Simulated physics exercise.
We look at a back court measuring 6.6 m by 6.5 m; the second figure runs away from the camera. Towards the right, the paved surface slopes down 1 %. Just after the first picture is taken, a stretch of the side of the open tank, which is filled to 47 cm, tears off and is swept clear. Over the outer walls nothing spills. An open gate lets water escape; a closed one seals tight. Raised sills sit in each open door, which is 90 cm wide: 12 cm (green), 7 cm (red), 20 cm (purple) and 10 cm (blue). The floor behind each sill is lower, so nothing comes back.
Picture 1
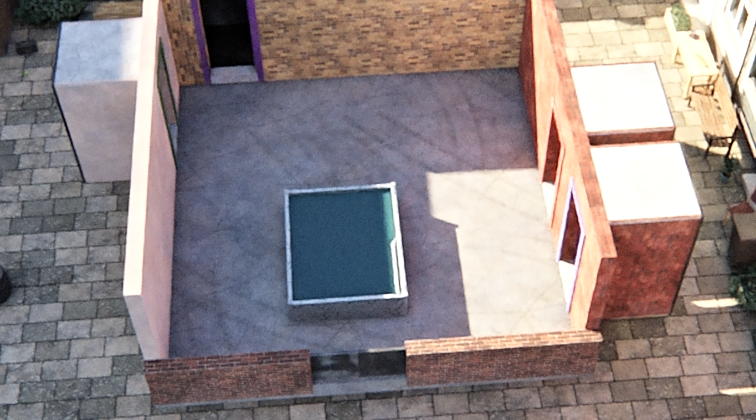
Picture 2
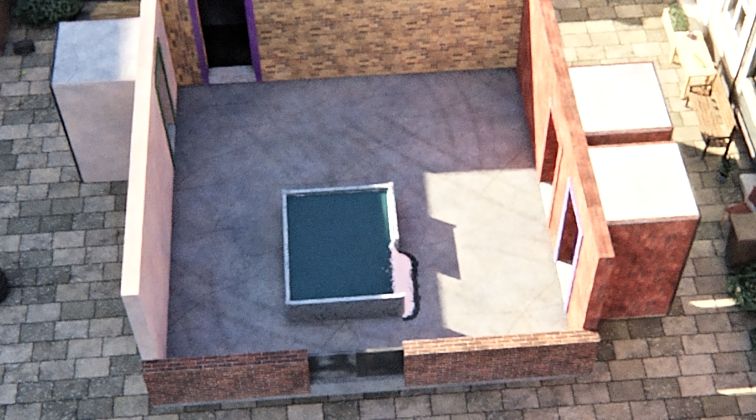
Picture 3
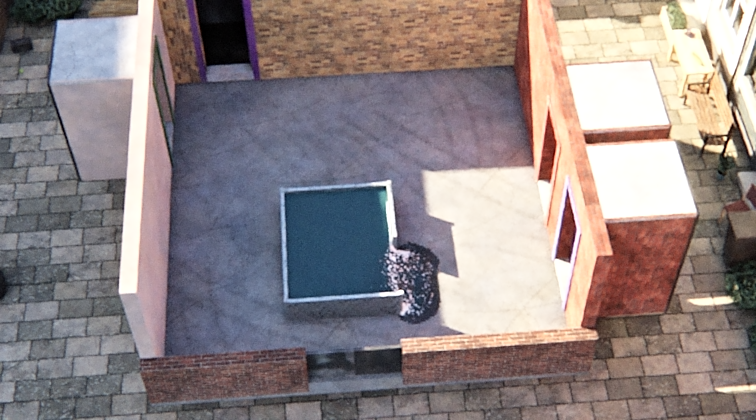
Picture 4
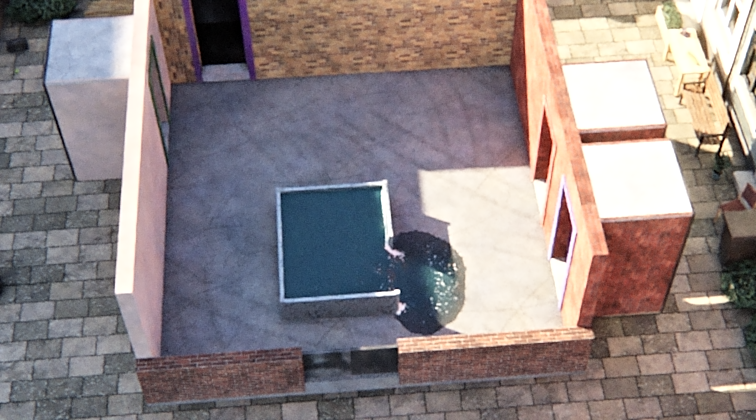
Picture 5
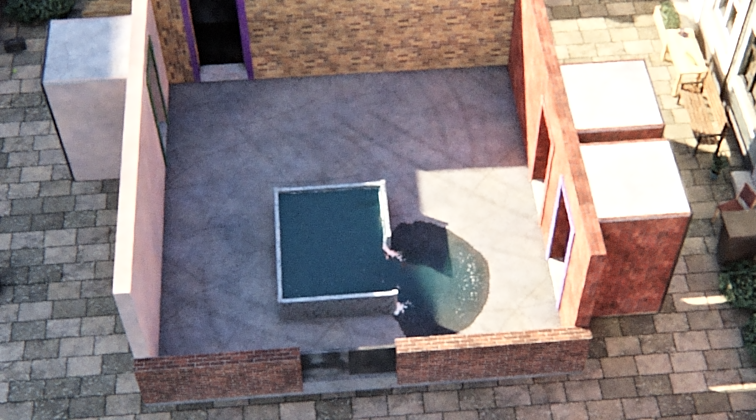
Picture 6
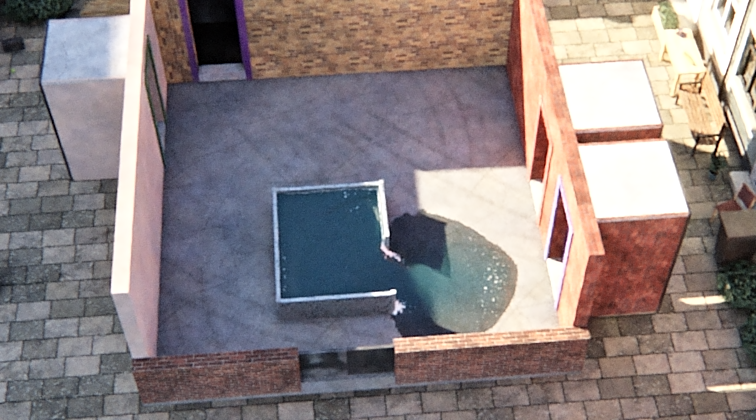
Dark teal water bursts through the right side of a square, pale-rimmed open tank in a grey-floored back court, seen from high above. Brick and pale pink walls enclose the court, with a purple-framed doorway at the back left and white-topped blocks outside to the right. The water spills out foaming, then spreads rightward in a widening rounded pool, while the view drifts very slightly.
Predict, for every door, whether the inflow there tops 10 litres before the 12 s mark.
Prediction: At the green door it falls short of 10 litres; at the red door it tops 10 litres; at the purple door it falls short of 10 litres; at the blue door it tops 10 litres.
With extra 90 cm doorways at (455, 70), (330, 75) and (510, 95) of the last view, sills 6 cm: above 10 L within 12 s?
In turn: Beyond it, short of it, beyond it.
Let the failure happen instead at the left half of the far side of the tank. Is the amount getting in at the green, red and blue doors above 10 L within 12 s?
Then green does not exceed it, red does not exceed it, blue does not exceed it.
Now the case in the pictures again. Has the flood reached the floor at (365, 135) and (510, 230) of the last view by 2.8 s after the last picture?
I'd say spared, then drenched.
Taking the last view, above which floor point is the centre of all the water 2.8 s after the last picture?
Balance point at about (418, 264).
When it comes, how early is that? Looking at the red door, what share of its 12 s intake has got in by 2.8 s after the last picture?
That works out near 45%.
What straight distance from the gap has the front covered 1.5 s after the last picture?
Some 3.8 metres from the gap.
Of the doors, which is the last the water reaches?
It is the green one.
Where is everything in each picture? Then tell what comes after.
The first picture shows the open tank at (344, 245) is whole and still, 47 cm deep.
In the second picture, the front is at (412, 314), 0.6 m from the gap at (398, 280); 0.2 m2 of floor is under water; 47 cm left at the back of the open tank.
In the third picture, water pours out at (396, 278) and has run 0.8 m, to (428, 255); typically 8 cm deep outside, 47 cm at the open tank's back.
In the fourth picture, water pours out at (392, 278) and has run 1.2 m, to (456, 258); typically 6 cm deep outside, 47 cm at the open tank's back.
In the fifth picture, the front is at (484, 265), 1.6 m from the gap at (390, 278); 2.5 m2 of floor is under water; 46 cm left at the back of the open tank.
In the sixth picture, water pours out at (388, 278) and has run 2.1 m, to (511, 269); typically 4 cm deep outside, 42 cm at the open tank's back.
Then, 0.7 s after the last picture water covers 20 % of the floor and is deepest (28 cm) near (397, 297); green door not reached, red door not reached, purple door not reached, blue door 17 cm at the sill, 13 L in.
Then, 1.5 s after the last picture water covers 20 % of the floor and is deepest (36 cm) near (558, 342); green door not reached, red door 12 cm at the sill, 4 L in, purple door not reached, blue door 24 cm at the sill, 70 L in.
Then, 2.8 s after the last picture water covers 30 % of the floor and is deepest (22 cm) near (541, 261); green door not reached, red door 11 cm at the sill, 16 L in, purple door not reached, blue door 20 cm at the sill, 158 L in.
Then, 6.3 s after the last picture water covers 55 % of the floor and is deepest (13 cm) near (560, 352); green door not reached, red door 8 cm at the sill, 35 L in, purple door not reached, blue door 13 cm at the sill, 222 L in.
Then, 11.3 s after the last picture water covers 90 % of the floor and is deepest (9 cm) near (511, 114); green door 3 cm at the sill, 0 L in, red door 5 cm at the sill, 38 L in, purple door 3 cm at the sill, 0 L in, blue door 7 cm at the sill, 229 L in.
